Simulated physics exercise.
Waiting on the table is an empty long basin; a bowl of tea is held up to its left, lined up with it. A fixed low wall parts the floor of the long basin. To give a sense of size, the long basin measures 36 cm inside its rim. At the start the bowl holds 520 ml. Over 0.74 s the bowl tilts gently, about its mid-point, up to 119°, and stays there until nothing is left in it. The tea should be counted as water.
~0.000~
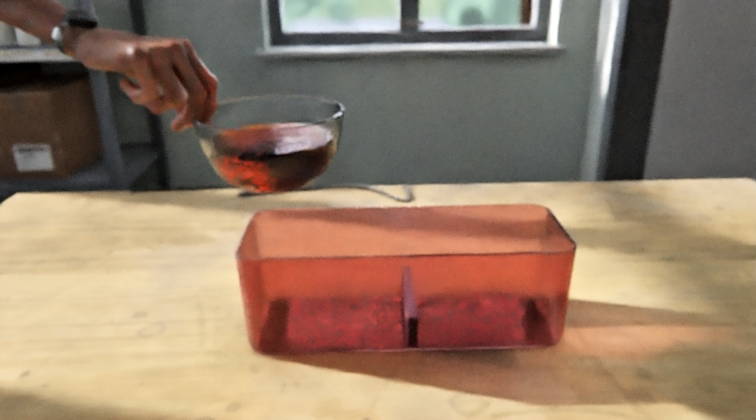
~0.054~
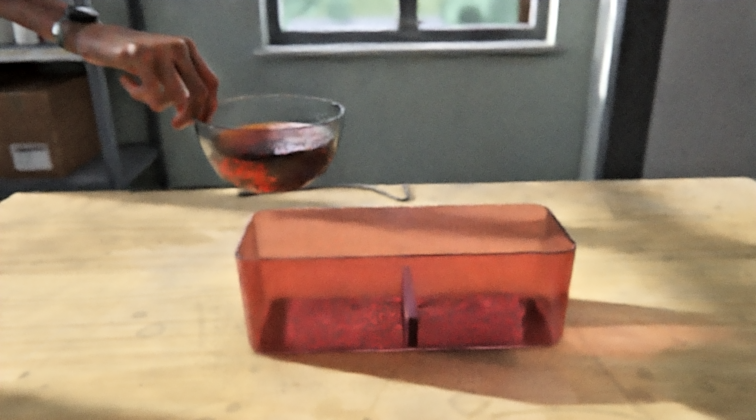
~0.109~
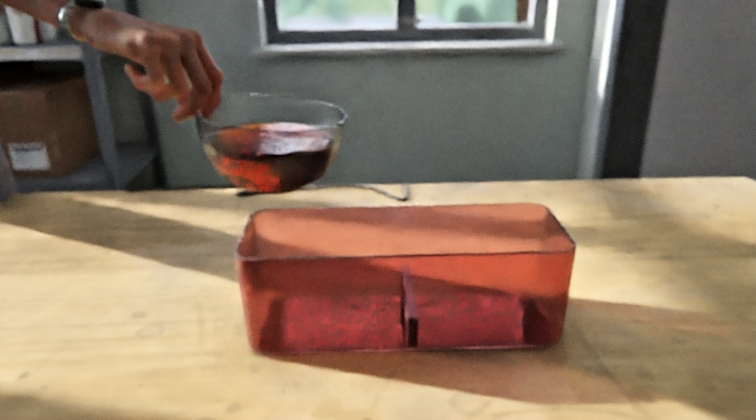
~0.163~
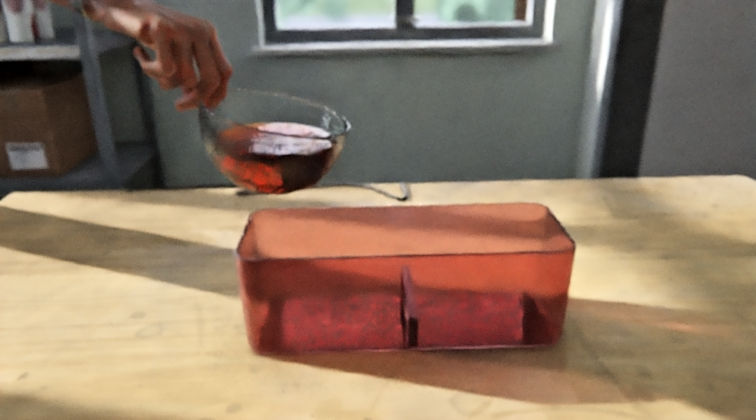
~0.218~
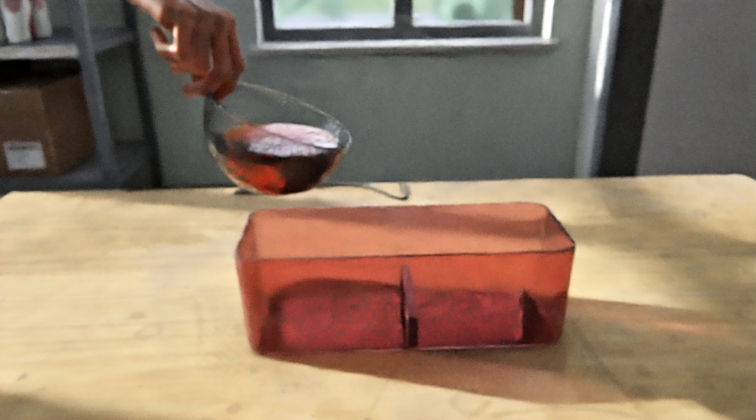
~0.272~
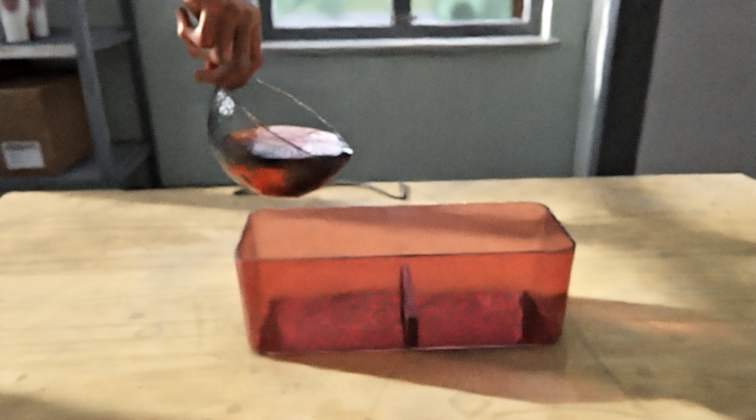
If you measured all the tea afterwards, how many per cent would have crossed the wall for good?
Around 13 per cent would have crossed.
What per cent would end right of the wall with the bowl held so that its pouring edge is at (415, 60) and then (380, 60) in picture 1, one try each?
80 and 60 %.
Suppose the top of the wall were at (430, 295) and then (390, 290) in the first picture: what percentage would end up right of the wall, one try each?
In turn about 20 and 25 per cent.
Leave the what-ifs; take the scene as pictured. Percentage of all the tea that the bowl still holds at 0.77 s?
Close to 0 in a hundred.
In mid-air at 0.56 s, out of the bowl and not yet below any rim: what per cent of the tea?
Roughly 16 %.
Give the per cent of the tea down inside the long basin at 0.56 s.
I'd put it near 72 percent.
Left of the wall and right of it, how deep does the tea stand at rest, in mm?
Left part: About 20 mm; right part: About 4 mm.
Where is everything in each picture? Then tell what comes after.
In the first frame, it leans 0°; its right rim is at (343, 112); the tea meets the walls at (208, 138) and (338, 136); the long basin's rim runs from (245, 234) to (561, 227); the wall's top is at (409, 290).
In the second frame, it leans 2°; its right rim is at (343, 114); the tea meets the walls at (207, 138) and (337, 137).
In the third frame, it leans 6°; its right rim is at (346, 120); the tea meets the walls at (209, 137) and (338, 139).
In the fourth frame, it leans 14°; its right rim is at (348, 129); the tea meets the walls at (211, 136) and (340, 140).
In the fifth frame, it leans 24°; its right rim is at (350, 142); the tea meets the walls at (213, 136) and (344, 142).
In the sixth frame, it leans 35°; its right rim is at (349, 158); the tea meets the walls at (218, 139) and (346, 145); 1 per cent is over the edge.
By 0.56 s the tilt is 103° and 12 per cent is still to pour, 69 is left of the wall and 2 right of it.
By 0.77 s the tilt is 119° and 0 per cent is still to pour, 89 is left of the wall and 7 right of it.
By 1.00 s the tilt is 119° and 0 per cent is still to pour, 84 is left of the wall and 13 right of it.
By 1.24 s the tilt is 119° and 0 per cent is still to pour, 84 is left of the wall and 13 right of it.
At rest 84 per cent lies left of the wall, 13 right of it and 3 outside.
